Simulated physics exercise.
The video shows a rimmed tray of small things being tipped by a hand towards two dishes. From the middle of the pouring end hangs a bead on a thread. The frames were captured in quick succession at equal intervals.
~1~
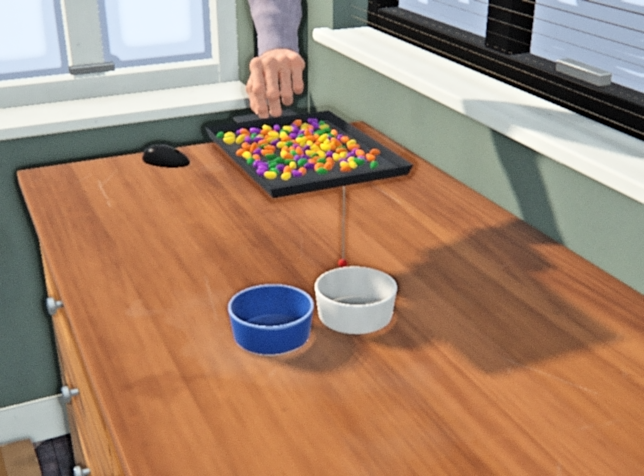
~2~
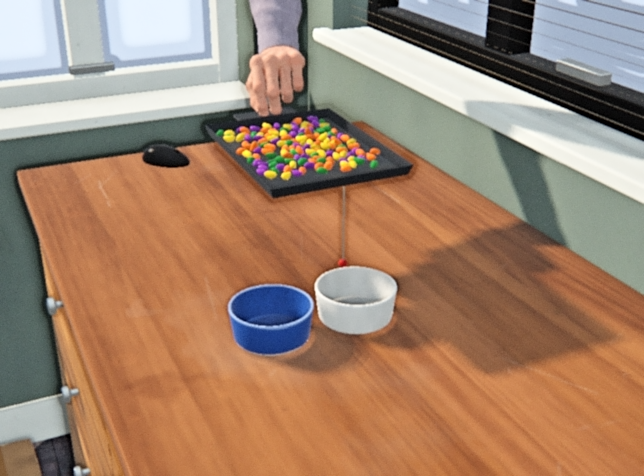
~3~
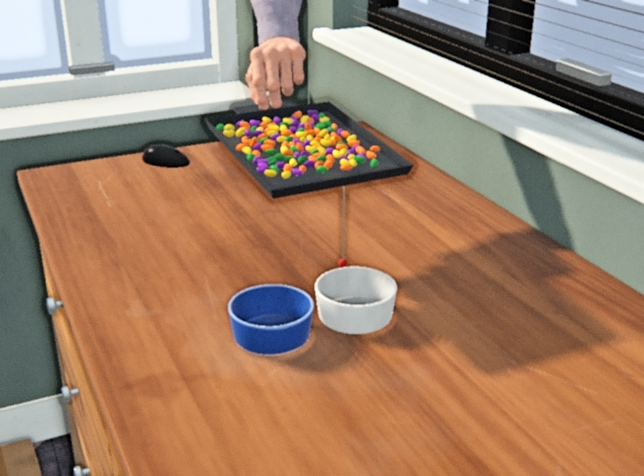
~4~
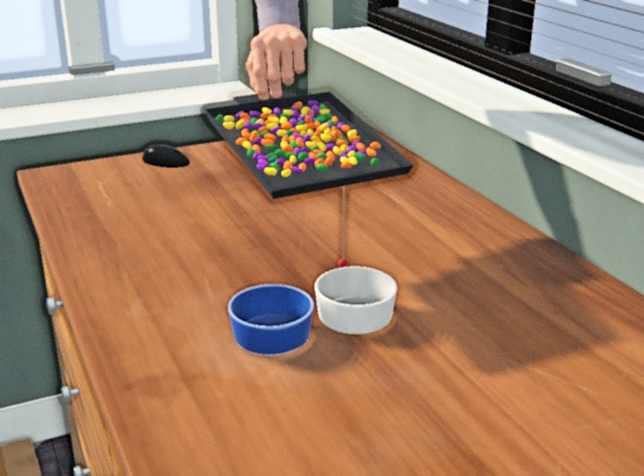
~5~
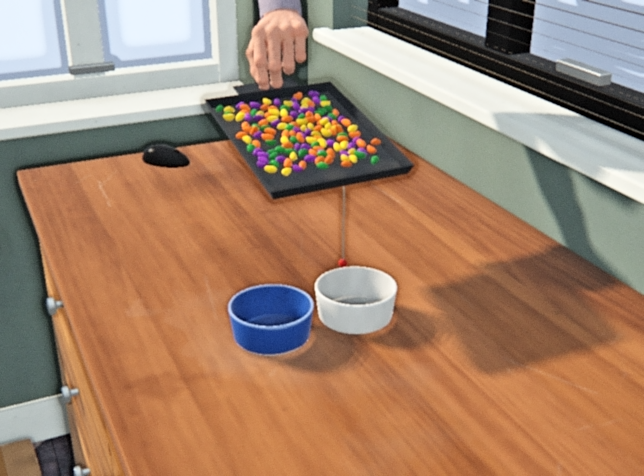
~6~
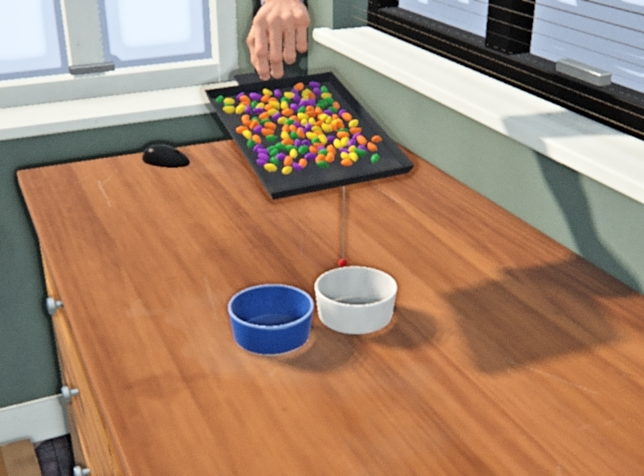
A hand slowly raised the back end of a black tray of colourful jelly beans, tilting it a little towards the blue and white dishes, which stayed still on the wooden surface.
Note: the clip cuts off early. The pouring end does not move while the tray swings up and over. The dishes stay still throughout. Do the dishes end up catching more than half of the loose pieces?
Yes.
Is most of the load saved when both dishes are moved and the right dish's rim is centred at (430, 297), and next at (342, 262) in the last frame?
First the smaller part, then the smaller part.
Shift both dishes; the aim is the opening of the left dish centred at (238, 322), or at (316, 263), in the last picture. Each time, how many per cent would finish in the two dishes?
Around 60 % followed by around 0 %.
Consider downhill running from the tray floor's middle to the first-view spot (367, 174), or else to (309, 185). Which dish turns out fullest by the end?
So, the dish at the right the first time round, the dish at the left the second.
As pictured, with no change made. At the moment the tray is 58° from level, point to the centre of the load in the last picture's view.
Somewhere about (326, 169).
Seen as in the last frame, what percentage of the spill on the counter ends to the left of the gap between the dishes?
Left fraction: Around 20 per cent.
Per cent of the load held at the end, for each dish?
The left dish gets close to 40 per cent and the right dish close to 40 per cent.
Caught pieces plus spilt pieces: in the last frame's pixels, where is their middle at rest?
Close to (337, 319), more or less.
Just after the last frame, tray tipped steeply; the larger part on the tray; just a few in the left dish; just a few in the right dish; about a tenth in the air.
A moment on, tray tipped right over; about a tenth on the tray; roughly a quarter in the left dish; roughly a third in the right dish; about a tenth outside both; roughly a quarter in the air.
Further on, tray tipped past a quarter turn; roughly a third in the left dish; roughly a third in the right dish; roughly a quarter outside both.
When it is over, tray tipped past a quarter turn; roughly a third in the left dish; roughly a third in the right dish; roughly a quarter outside both.
